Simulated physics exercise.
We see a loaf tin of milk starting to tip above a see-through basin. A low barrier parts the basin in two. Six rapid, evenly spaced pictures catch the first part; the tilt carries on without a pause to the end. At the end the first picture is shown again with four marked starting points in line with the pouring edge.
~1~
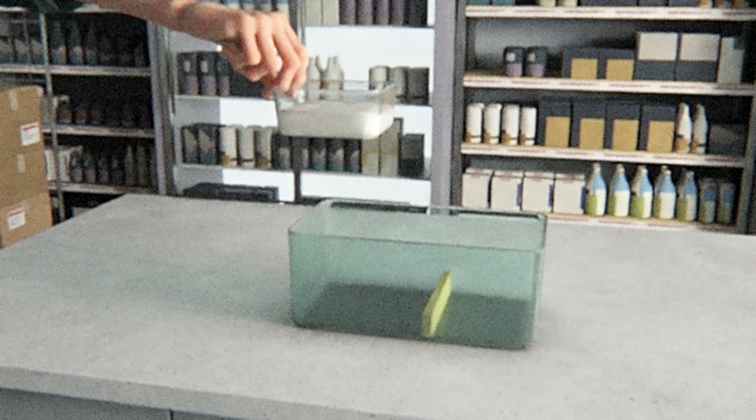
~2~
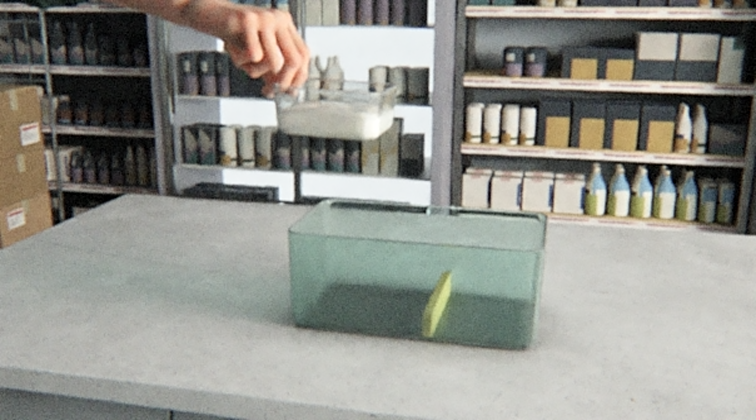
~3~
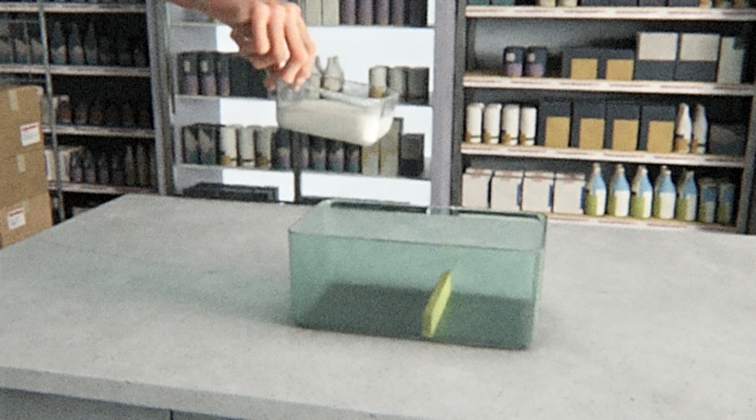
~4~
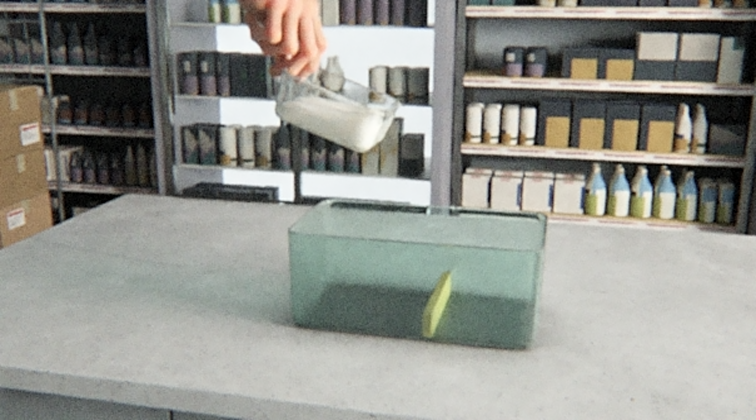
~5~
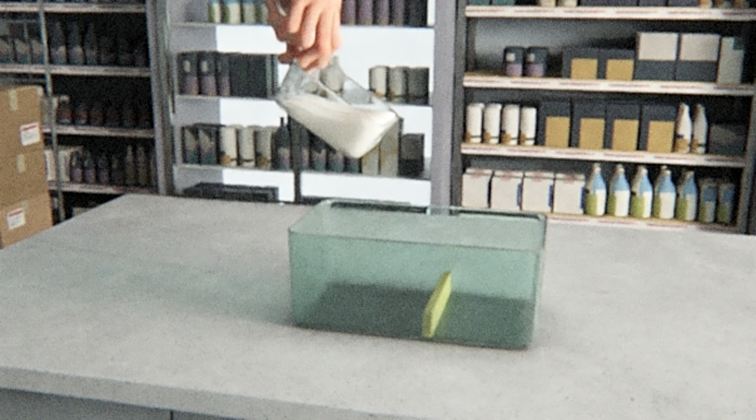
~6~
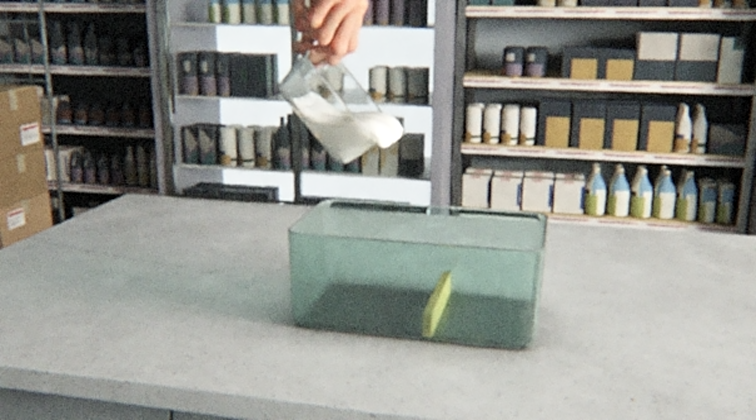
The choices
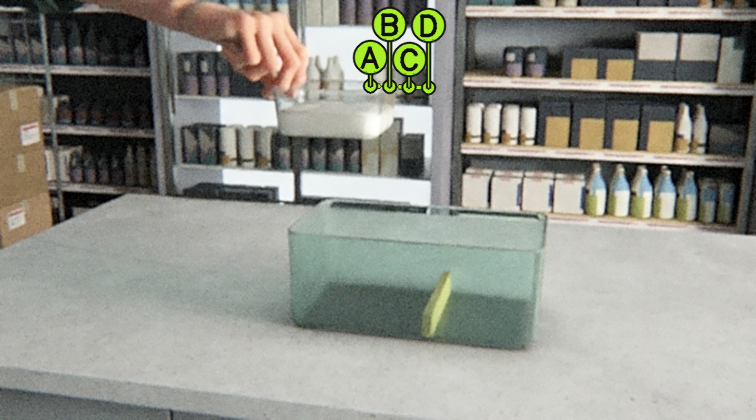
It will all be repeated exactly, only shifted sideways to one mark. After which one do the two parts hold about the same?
Go for C.
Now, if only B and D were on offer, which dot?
That is dot D.
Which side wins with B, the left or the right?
The left side.
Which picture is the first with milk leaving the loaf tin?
Picture 6.
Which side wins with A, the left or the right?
The left side.
On the marked copy, A at (370, 85); B at (389, 86); C at (409, 87); D at (428, 87).
Choosing A, about 87 % ends left of the wall and 10 % right of it; 3 % is lost outside.
Choosing B, about 84 % ends left of the wall and 14 % right of it.
Choosing C, about 48 % ends left of the wall and 52 % right of it.
Choosing D, about 28 % ends left of the wall and 70 % right of it.
